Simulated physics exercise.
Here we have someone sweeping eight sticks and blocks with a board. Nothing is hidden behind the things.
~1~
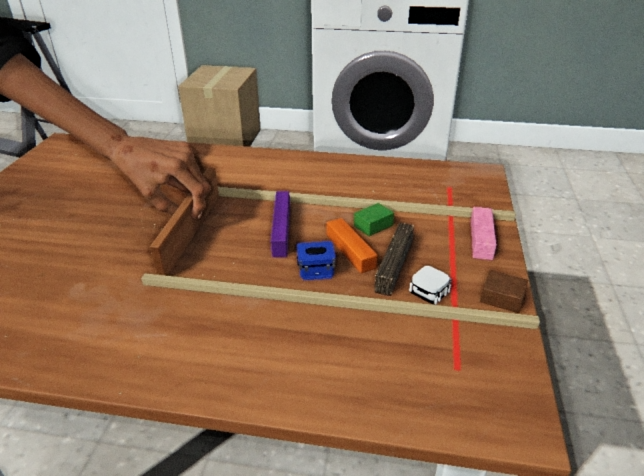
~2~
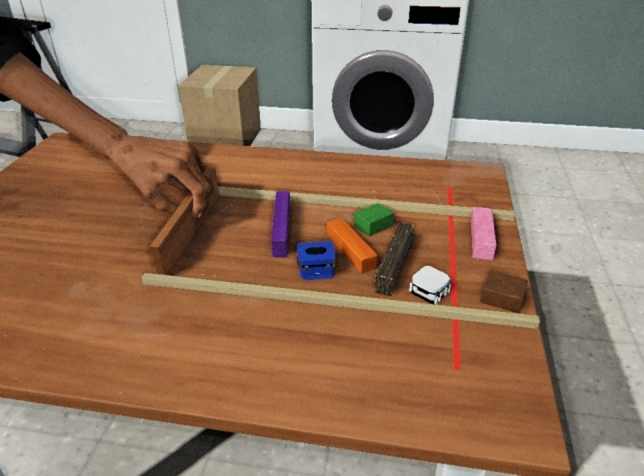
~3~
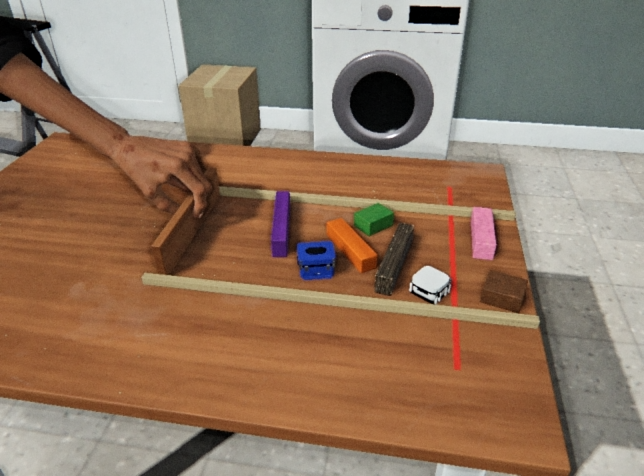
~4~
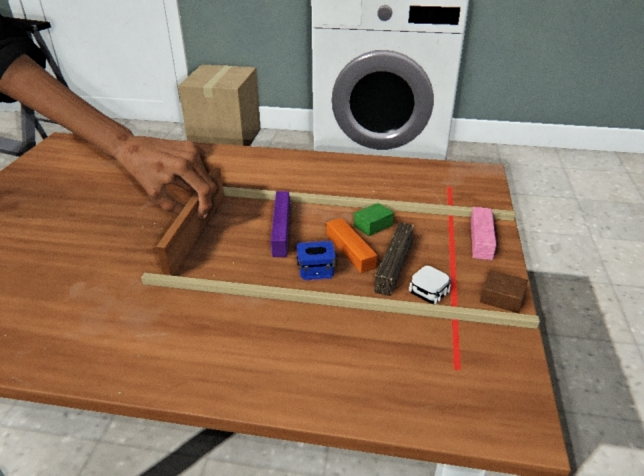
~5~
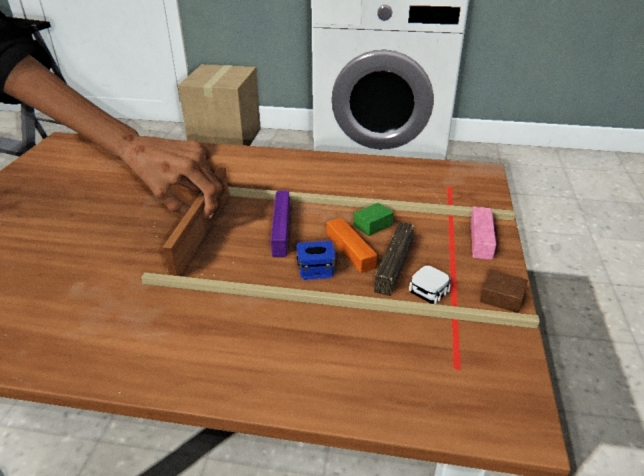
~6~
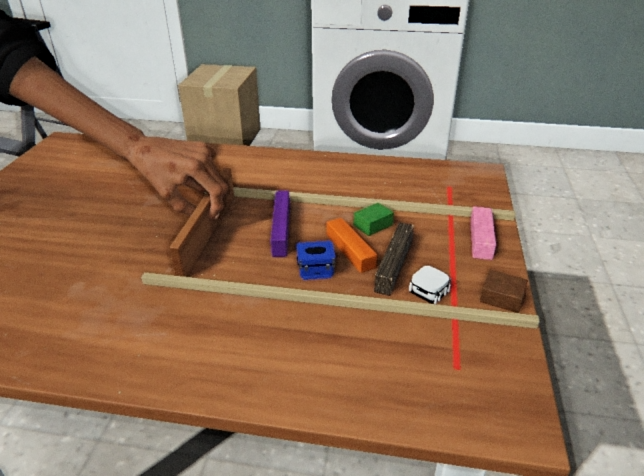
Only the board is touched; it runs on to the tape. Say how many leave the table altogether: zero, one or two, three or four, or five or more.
Here the number that fall off is one or two.
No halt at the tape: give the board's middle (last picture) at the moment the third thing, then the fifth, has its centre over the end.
At (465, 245) for the third, at (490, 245) for the fifth.
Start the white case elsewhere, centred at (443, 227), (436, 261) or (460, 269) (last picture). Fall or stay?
Place by place, it survives; goes over; tumbles off.
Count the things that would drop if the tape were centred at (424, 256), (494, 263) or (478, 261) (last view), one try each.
In that order 1, 5 and 4.
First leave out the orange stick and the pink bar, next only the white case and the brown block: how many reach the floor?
The counts: 1 and 0.
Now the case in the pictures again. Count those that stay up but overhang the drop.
It comes to 2.
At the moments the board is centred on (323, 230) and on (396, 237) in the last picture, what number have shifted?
By then 3, and 7.
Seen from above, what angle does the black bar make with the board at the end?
Some 15 degrees.
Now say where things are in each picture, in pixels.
Brown block (504, 291); pink bar (483, 232); white case (430, 286); board (189, 218); tape (453, 259), in the first picture.
Pink bar (483, 233); green block (374, 219), in the second picture.
White case (430, 285); board (190, 218), in the third picture.
Brown block (504, 291); purple stick (281, 222), in the fourth picture.
Pink bar (483, 232); blue case (316, 260), in the fifth picture.
Brown block (504, 291); pink bar (482, 232); white case (430, 285); board (206, 219); tape (452, 258), in the sixth picture.
A little later, none off yet; brown block at rest near (504, 291); pink bar at rest near (482, 232); white case at rest near (430, 285).
Next, none off yet; brown block at rest near (504, 291); pink bar at rest near (482, 232); white case moving near (437, 285).
Later still, none off yet; brown block tilted a little near (544, 292); pink bar moving near (486, 232); white case shifted well along near (507, 284).
When it is over, the number that fall off is one or two; down, white case and brown block.
